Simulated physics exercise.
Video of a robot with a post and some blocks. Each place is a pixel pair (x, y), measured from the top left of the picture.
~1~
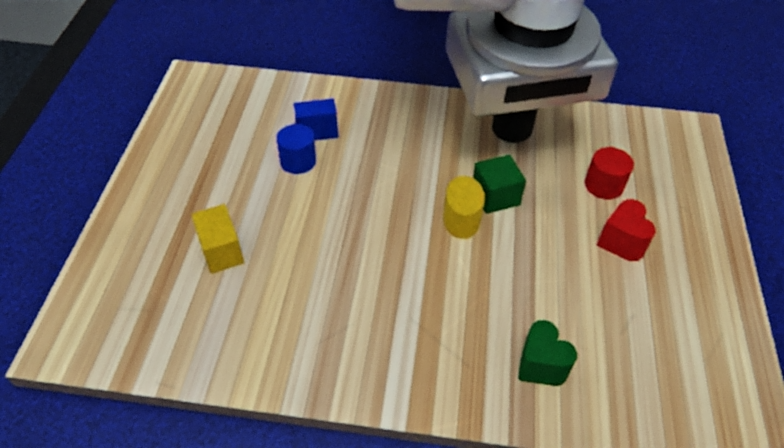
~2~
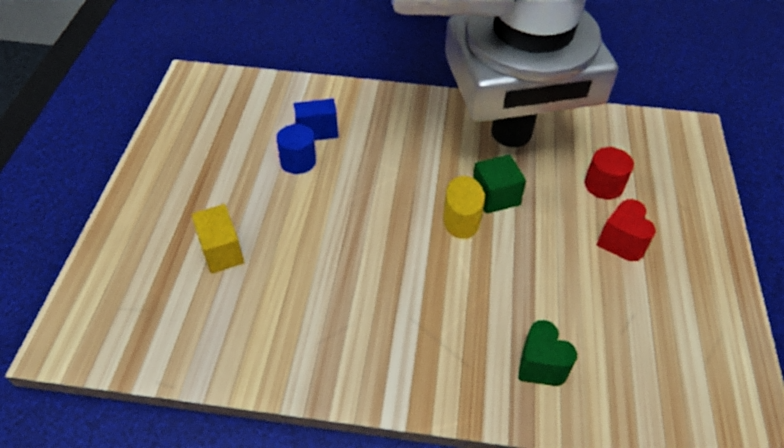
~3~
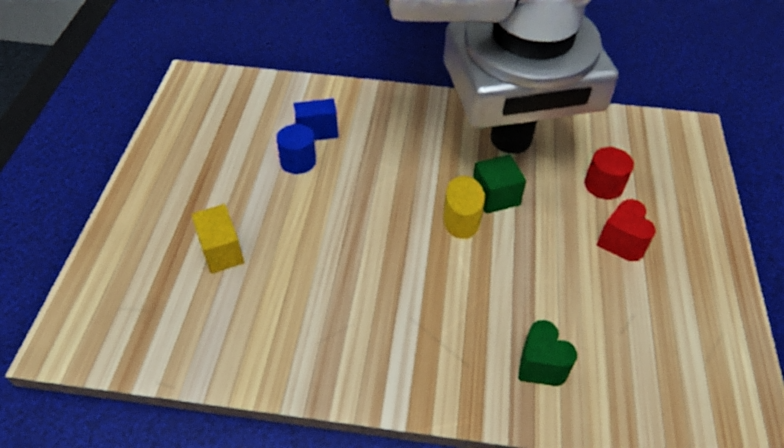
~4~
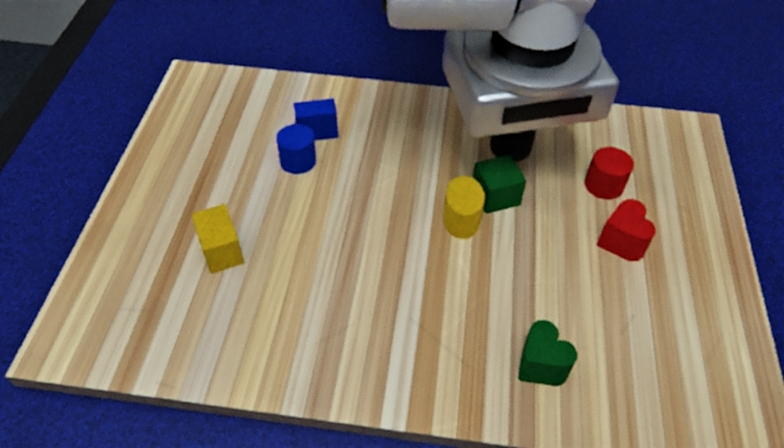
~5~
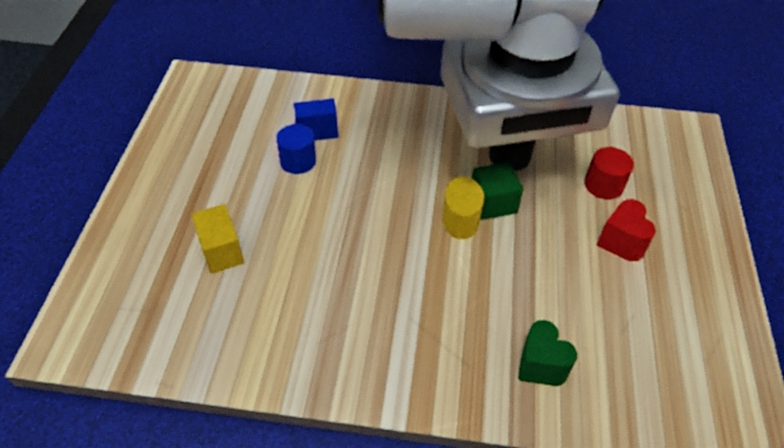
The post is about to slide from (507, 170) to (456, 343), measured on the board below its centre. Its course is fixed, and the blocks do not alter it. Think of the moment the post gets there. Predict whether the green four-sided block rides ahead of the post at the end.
My prediction: In front.
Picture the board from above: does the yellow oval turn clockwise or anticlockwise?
The block spins clockwise.
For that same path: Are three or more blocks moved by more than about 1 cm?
I believe not.
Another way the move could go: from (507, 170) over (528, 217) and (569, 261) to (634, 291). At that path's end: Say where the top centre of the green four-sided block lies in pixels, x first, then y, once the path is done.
I expect it at (501, 216).
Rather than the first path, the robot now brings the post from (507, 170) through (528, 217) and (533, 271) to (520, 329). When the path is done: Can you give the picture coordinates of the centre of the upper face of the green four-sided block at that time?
The green four-sided block ends near (494, 225).
What follows on the original path. One third of the way, post at (494, 209); yellow oval at (448, 207), turned 25° clockwise; green four-sided block at (483, 230), turned 35° clockwise.
Two thirds of the way, post at (478, 266); yellow oval at (448, 207), turned 25° clockwise; green four-sided block at (459, 290), turned 50° clockwise.
At the end, post at (458, 331); yellow oval at (448, 207), turned 25° clockwise; green four-sided block at (432, 360), turned 60° clockwise; green heart block not moved.
